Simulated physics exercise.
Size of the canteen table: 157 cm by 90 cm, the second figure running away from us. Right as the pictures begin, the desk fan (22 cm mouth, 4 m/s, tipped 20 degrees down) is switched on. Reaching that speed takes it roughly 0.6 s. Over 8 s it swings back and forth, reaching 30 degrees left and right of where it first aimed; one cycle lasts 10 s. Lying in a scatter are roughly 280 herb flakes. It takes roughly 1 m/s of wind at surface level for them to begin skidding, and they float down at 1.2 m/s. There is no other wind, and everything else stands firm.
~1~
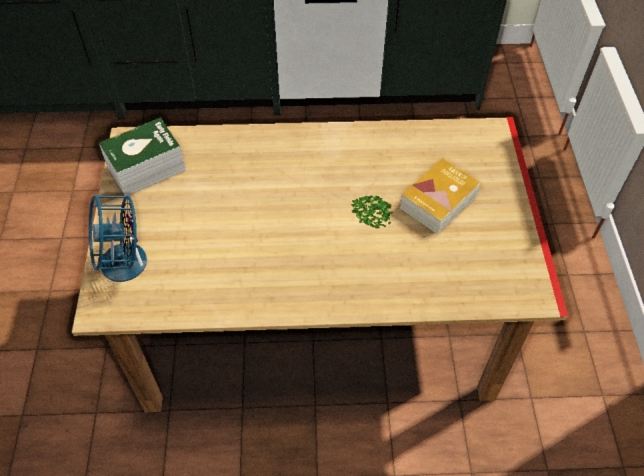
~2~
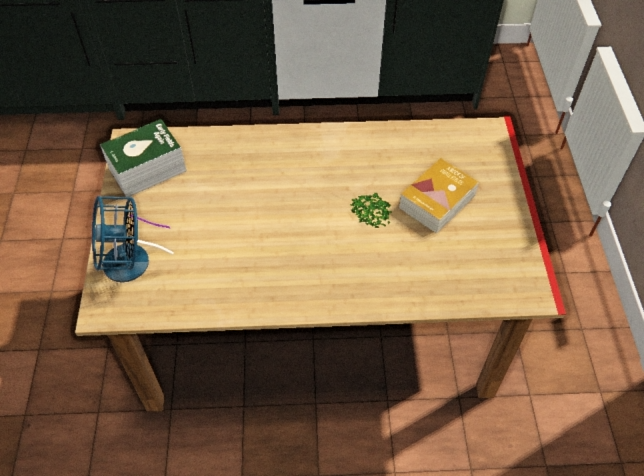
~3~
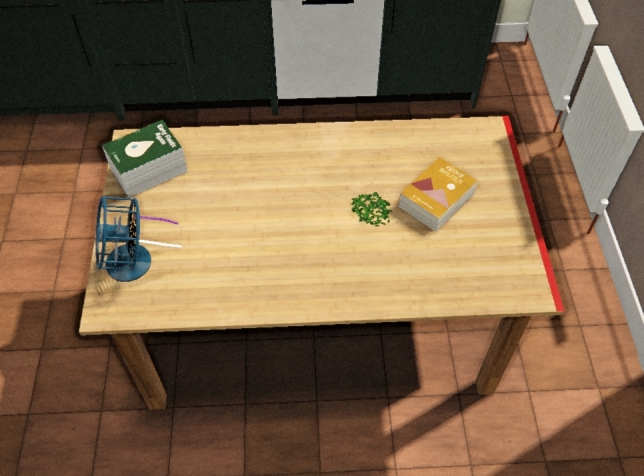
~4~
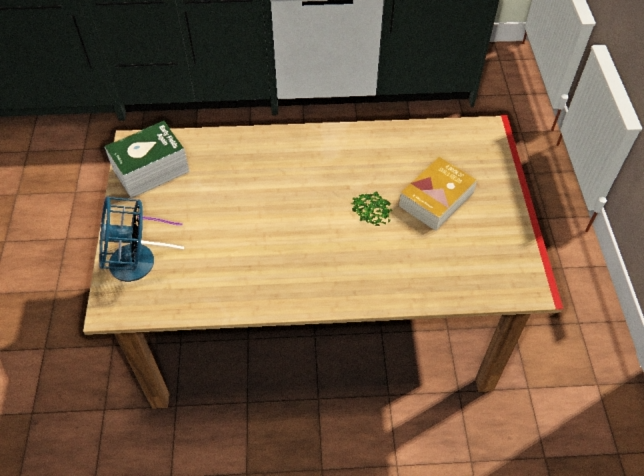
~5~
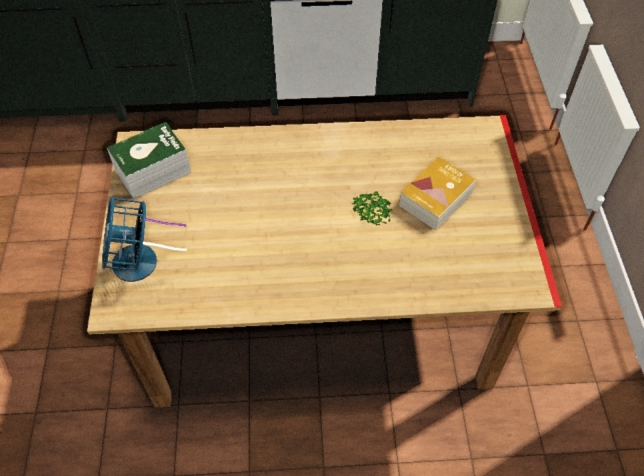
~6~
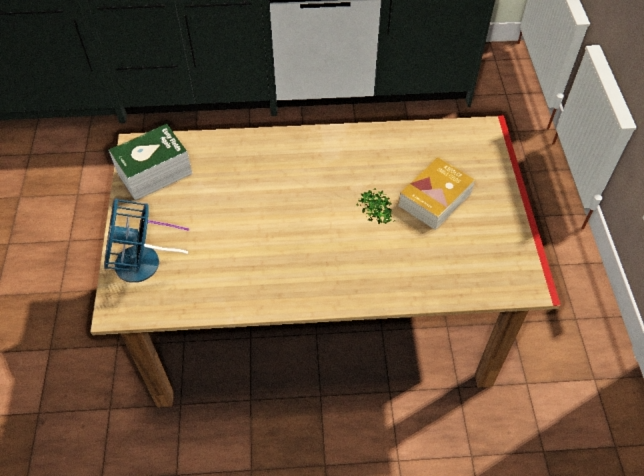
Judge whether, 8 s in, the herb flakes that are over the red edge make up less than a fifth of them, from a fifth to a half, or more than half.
They make up more than half.
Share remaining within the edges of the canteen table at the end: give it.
Result: Some 5 %.
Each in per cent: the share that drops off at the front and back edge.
Roughly 0 per cent at the front edge and 20 per cent at the back edge.
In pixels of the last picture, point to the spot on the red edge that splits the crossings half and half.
Roughly at pixel (511, 142).
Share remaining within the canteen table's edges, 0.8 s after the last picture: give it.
Roughly 20 %.
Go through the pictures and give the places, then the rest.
In the first frame, the middle of the herb flakes is near (372, 210), none has stirred yet and the mouth of the desk fan is at (112, 233).
In the second frame, the middle of the herb flakes is near (372, 209), none has stirred yet and the red edge is centred on (535, 205).
In the third frame, the middle of the herb flakes is near (372, 208), none has stirred yet, the top of a book is at (439, 187) and the top of a book is at (142, 146).
In the fourth frame, the middle of the herb flakes is near (372, 207), none has stirred yet and the head of the desk fan has turned about 9 degrees towards the front.
In the fifth frame, the middle of the herb flakes is near (373, 207) and none has stirred yet.
In the sixth frame, the middle of the herb flakes is near (377, 205), the farthest in sight from the desk fan is at (388, 199), about 45 % have left their places and the head of the desk fan has turned about 14 degrees towards the front.
Then, 0.8 s after the last picture the count stands so, 58 % are over the red edge; the middle of those left on the top is near (409, 209).
Then, 1.8 s after the last picture the count stands so, 62 % are over the red edge; the middle of those left on the top is near (409, 211).
Then, 3.6 s after the last picture the count stands so, 64 % are over the red edge; the middle of those left on the top is near (409, 211).
Then, 7.2 s after the last picture, at the end, 73 % are over the red edge.
